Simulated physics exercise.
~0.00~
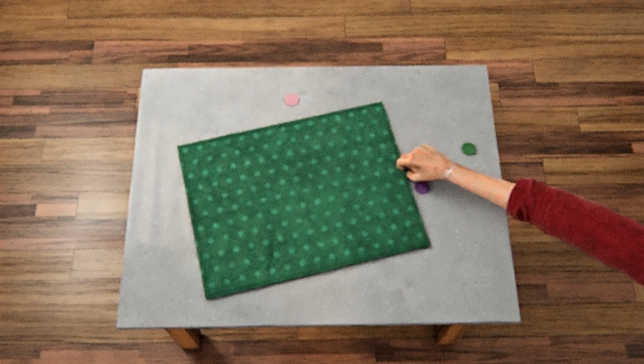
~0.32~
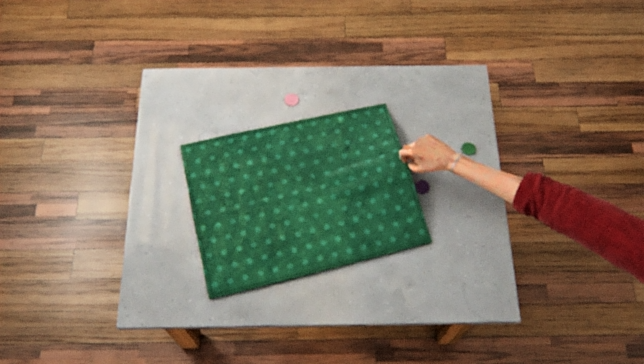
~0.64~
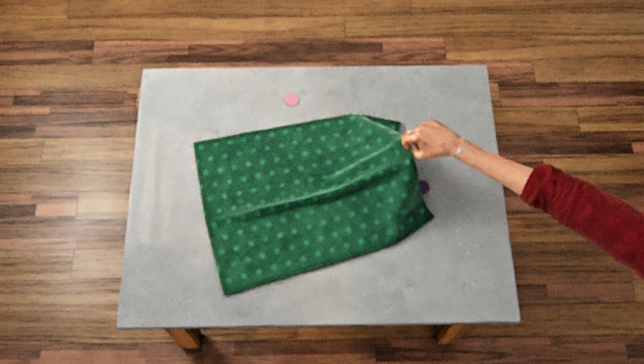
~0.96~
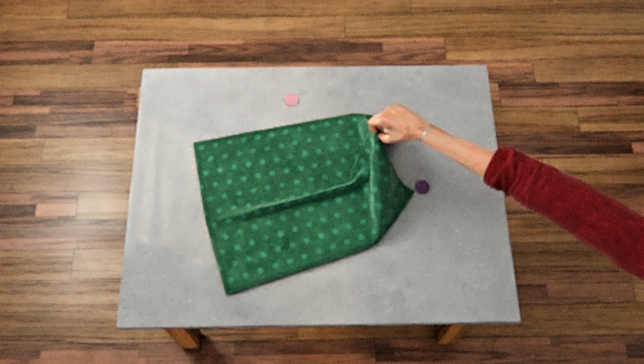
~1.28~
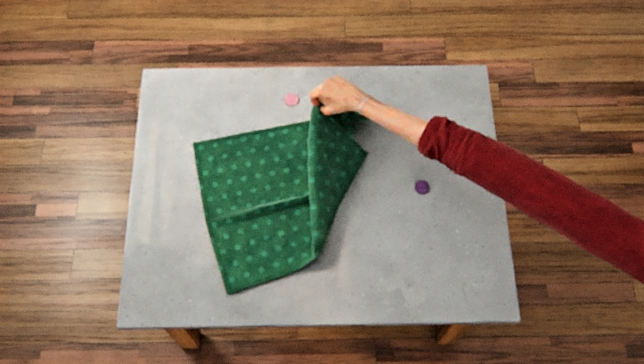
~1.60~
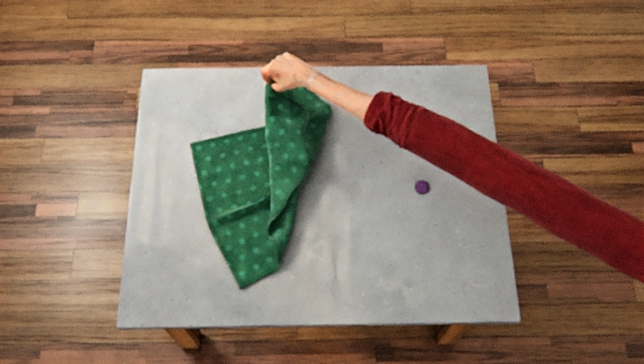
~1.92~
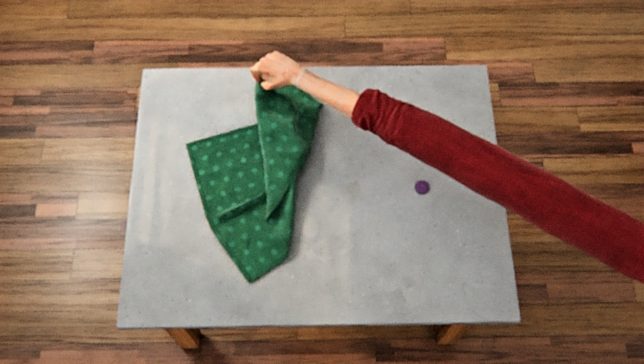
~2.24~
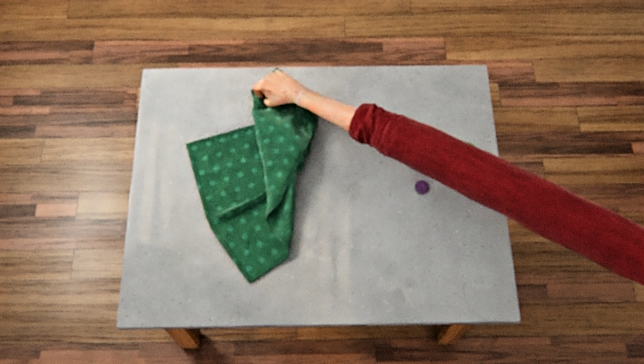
The clip shows a hand in a red sleeve pinching the right edge of a green patterned napkin on a grey sideboard and drawing it left and upward into folds, ending with the pink lid hidden from view and the purple button uncovered at right, the hand still at the cloth.
